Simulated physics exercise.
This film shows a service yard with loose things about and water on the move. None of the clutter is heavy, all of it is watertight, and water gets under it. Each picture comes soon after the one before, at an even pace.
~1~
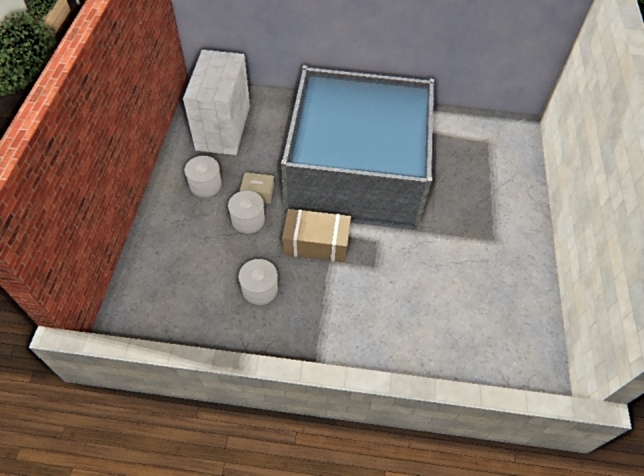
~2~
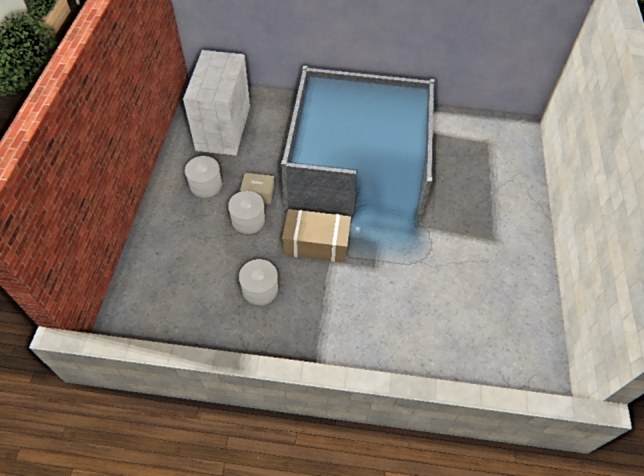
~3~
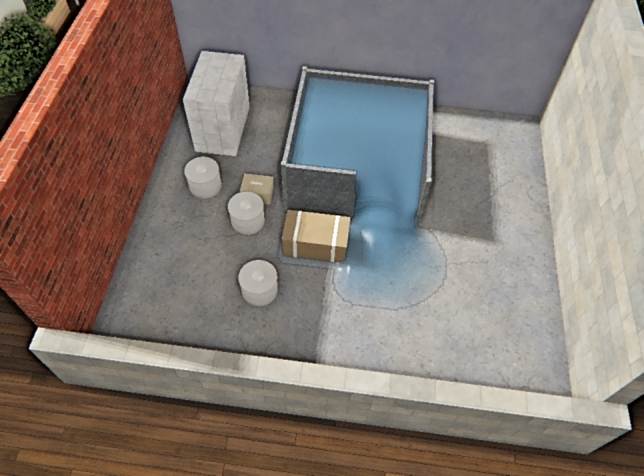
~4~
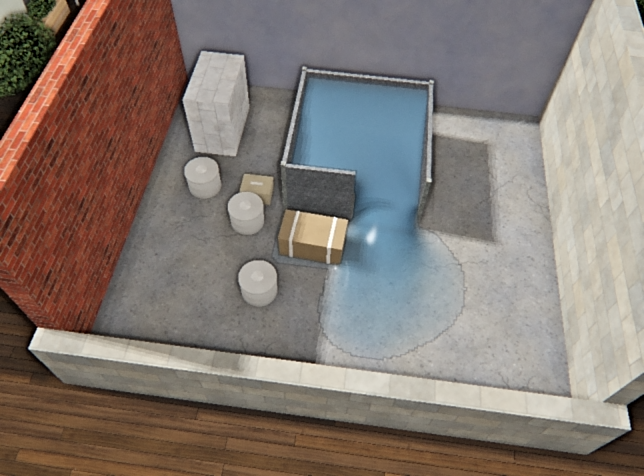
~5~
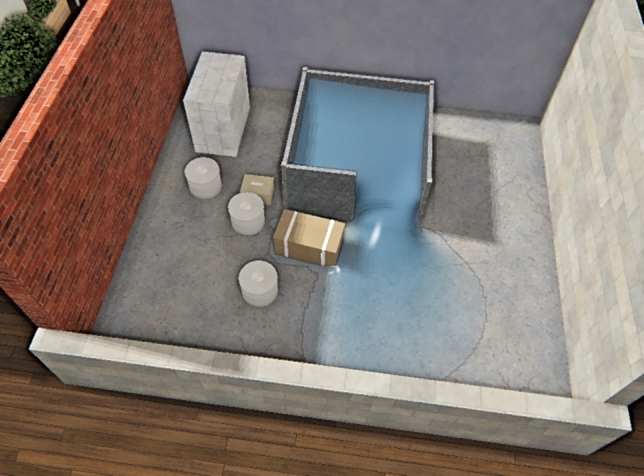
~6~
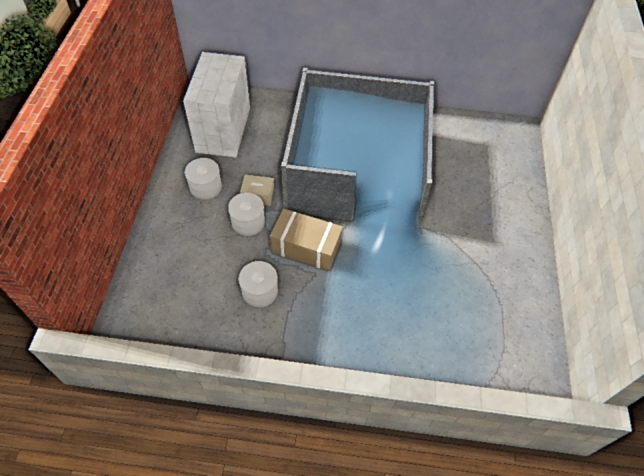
In a walled service yard, a raised tank of blue water stands behind a strapped tan trunk, a small box and three pale round drums. Part of the tank's front wall disappears and water pours out, spreading across the floor toward the low front wall, while the trunk shifts slightly left, turning a little.
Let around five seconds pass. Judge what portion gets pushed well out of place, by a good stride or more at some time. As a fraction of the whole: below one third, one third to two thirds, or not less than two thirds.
Lower than a third.
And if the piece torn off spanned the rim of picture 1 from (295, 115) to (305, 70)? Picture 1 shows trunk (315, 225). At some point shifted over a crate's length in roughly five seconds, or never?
Bottom line: It didn't get there.
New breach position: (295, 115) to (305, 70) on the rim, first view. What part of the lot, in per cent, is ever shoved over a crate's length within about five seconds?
That should be close to 80 percent.
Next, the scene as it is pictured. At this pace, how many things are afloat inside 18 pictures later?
The figure is 0.
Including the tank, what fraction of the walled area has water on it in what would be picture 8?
I'd estimate around 40 percent.
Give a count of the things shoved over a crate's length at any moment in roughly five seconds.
That works out to 0.
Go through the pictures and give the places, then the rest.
The first picture shows a trunk at (317, 227) rests on the ground; a tote at (257, 183), on the bottom; 0 of 5 have shifted.
The second picture shows a trunk at (317, 227), on the bottom; a tote at (257, 183), on the bottom; 0 of 5 have shifted.
The third picture shows a trunk at (317, 228), on the bottom; a tote at (257, 184) rests on the ground; 0 of 5 have shifted.
The fourth picture shows a trunk at (313, 229) rests on the ground, close to its start; a tote at (257, 184) rests on the ground; 0 of 5 have shifted.
The fifth picture shows a trunk at (310, 230), on the bottom, close to its start; a tote at (257, 184) rests on the ground; 1 of 5 have shifted.
The sixth picture shows a trunk at (307, 231) rests on the ground, close to its start; a tote at (257, 185) rests on the ground; 1 of 5 have shifted.
A moment on, 0 of 5 are well off their spots; 0 afloat.
Next, 0 of 5 are well off their spots; 0 afloat.
Later, 0 of 5 are well off their spots; 0 afloat.
In the end, 0 of 5 are well off their spots, and 0 have been at some point; 1 afloat.
